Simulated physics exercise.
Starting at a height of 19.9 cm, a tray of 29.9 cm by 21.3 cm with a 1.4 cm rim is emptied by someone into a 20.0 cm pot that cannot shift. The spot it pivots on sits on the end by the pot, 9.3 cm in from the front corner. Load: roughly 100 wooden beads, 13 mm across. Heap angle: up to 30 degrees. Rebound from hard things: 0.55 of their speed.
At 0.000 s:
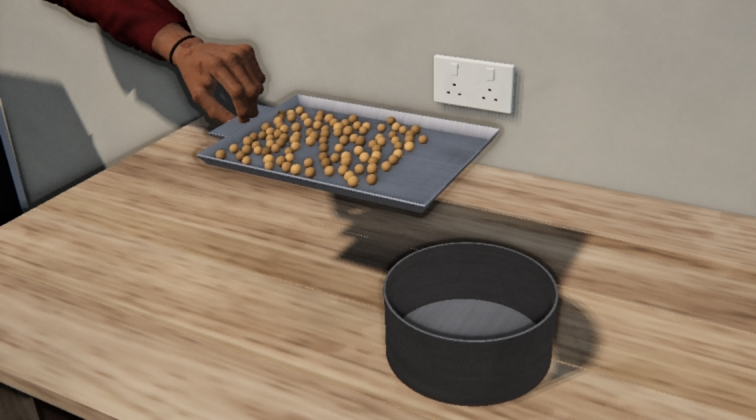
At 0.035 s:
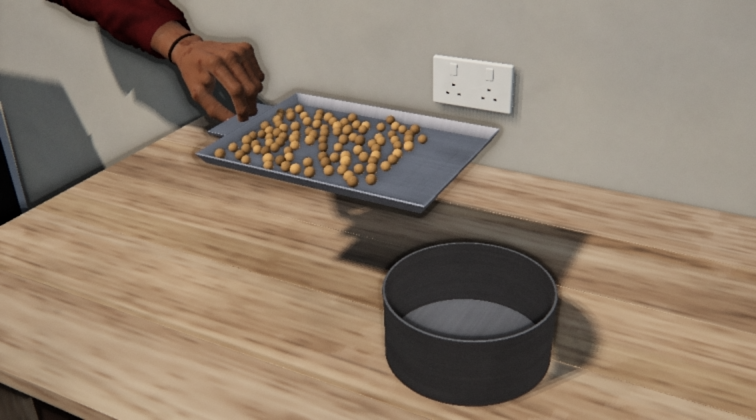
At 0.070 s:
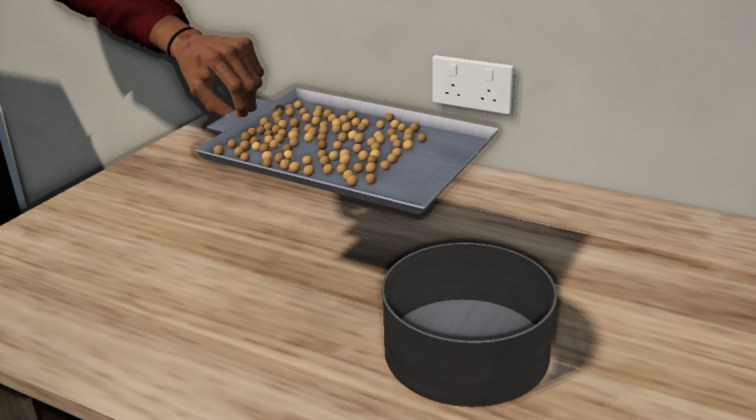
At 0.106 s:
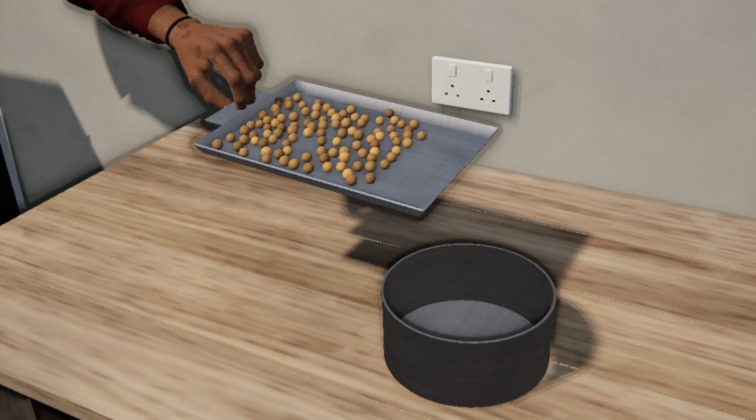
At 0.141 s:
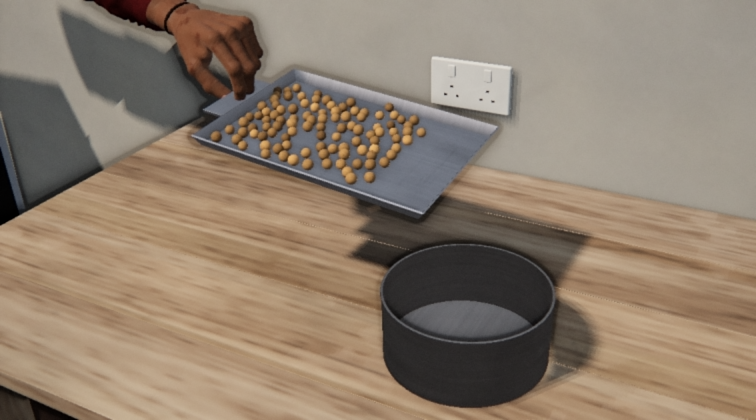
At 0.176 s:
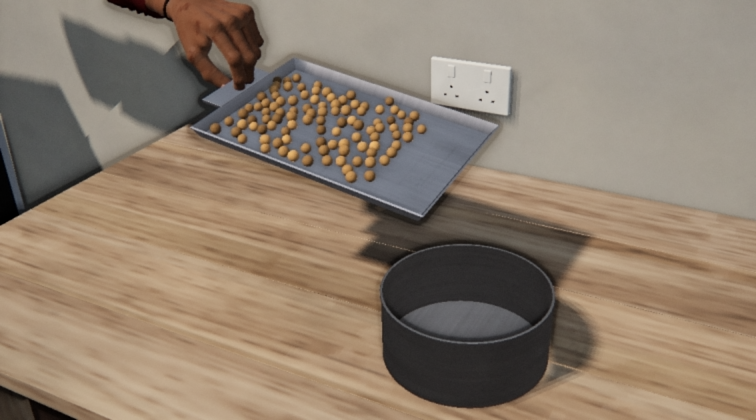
A metal tray of small round wooden beads hovers almost level above a wooden worktop, with a hand at its far left end and a dark round pot in front. Gradually the hand lifts that end, slanting the tray toward the pot, while the beads stay spread across it.
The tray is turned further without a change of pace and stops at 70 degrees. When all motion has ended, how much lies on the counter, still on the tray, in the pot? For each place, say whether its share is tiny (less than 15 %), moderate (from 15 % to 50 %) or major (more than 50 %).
Shares - counter: Tiny, tray: Tiny, pot: Major.
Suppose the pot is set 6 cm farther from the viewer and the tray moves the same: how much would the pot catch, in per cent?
About 40 %.
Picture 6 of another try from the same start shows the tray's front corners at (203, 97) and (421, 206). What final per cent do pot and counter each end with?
Final per cent - pot 65, counter 35.
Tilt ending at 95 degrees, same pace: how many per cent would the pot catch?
About 95 in a hundred would end up in the pot.
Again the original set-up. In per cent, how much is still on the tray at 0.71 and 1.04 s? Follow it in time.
In order, near 45 and near 0.
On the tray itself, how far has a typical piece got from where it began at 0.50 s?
Displacement on the tray: About 8 cm.
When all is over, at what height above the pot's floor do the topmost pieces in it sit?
Roughly 3.0 centimetres.
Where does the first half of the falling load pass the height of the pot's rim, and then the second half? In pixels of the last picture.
It passes about (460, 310) first and (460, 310) afterwards.
After 0.50 s, tilt 40 degrees; the tray holds 100 %, the pot 0 %.
After 0.71 s, tilt 59 degrees; the tray holds 45 %, the pot 15 %.
After 1.04 s, tilt 70 degrees; the tray holds 0 %, the pot 95 %.
By 1.7 s all is still; counter 5 %, tray 0 %, pot 95 %.
